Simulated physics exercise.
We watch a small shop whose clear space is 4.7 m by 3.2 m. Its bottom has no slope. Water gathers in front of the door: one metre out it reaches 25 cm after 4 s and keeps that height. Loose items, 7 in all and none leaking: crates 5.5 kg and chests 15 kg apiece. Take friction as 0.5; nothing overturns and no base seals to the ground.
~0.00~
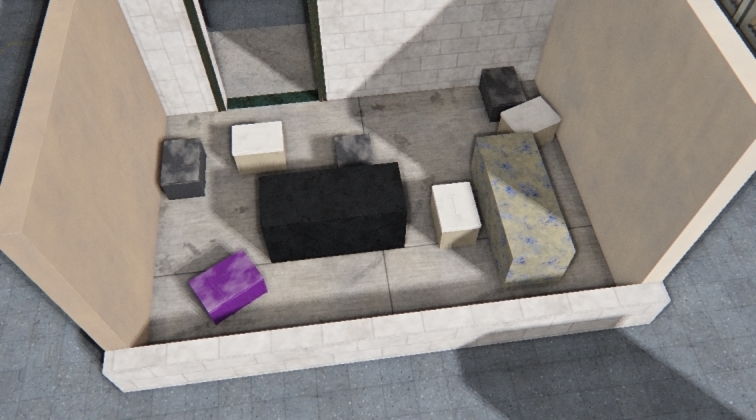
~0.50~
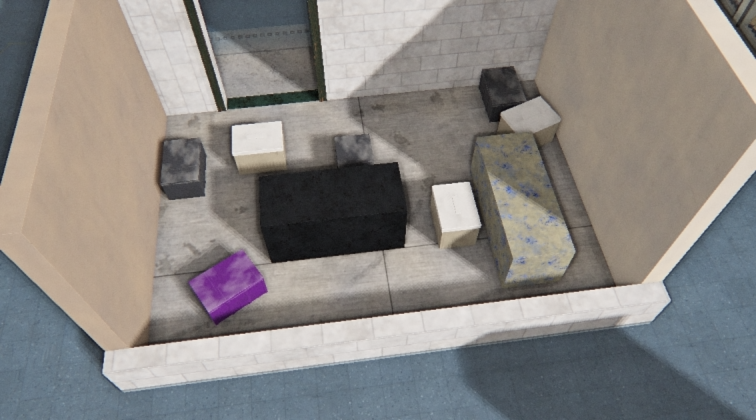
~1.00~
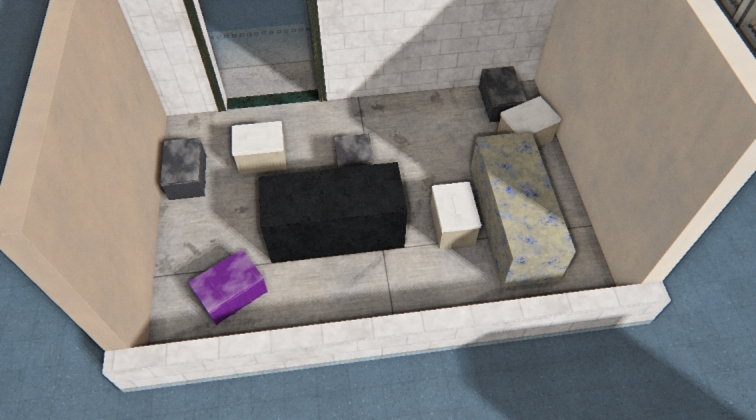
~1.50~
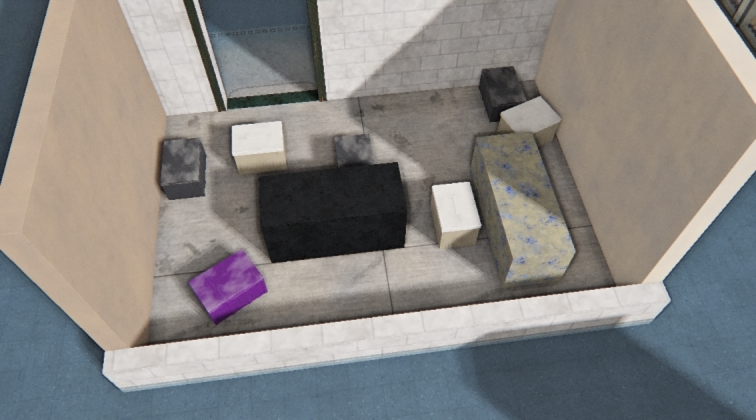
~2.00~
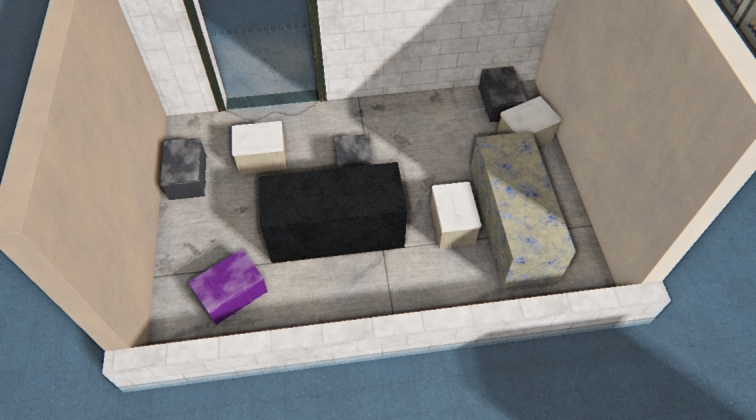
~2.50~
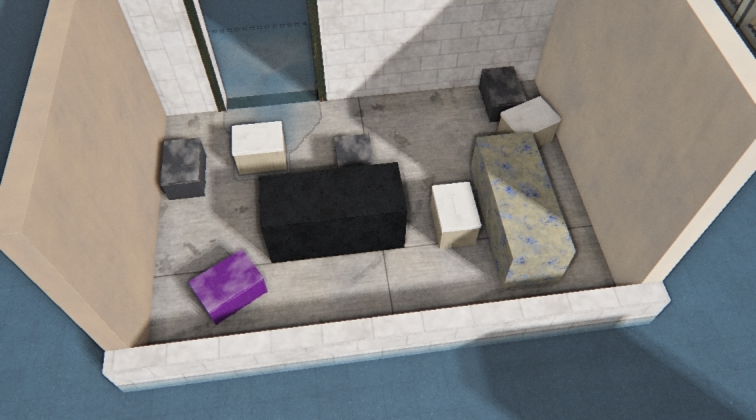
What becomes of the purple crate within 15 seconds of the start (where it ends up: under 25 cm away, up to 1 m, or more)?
The purple crate ends far away.
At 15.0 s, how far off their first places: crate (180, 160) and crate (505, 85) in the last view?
In that order: 250 cm, 30 cm.
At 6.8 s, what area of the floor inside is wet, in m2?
Roughly 11.0 m2.
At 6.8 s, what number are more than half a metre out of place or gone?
I count 3.
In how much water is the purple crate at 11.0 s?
About 12 cm.
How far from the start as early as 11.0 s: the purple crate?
About 250 cm.
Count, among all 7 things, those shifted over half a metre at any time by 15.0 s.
I count 6.
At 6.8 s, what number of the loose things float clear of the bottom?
I count 4.
After 3.5 s the purple crate is near (226, 279), 0.0 m from its start, aground; 0 afloat.
After 6.8 s the purple crate is near (334, 298), 1.1 m from its start, afloat; 4 afloat.
After 11.0 s the purple crate is near (490, 272), 2.5 m from its start, afloat; 7 afloat.
After 15.0 s the purple crate is near (492, 269), 2.5 m from its start, afloat; 7 afloat.
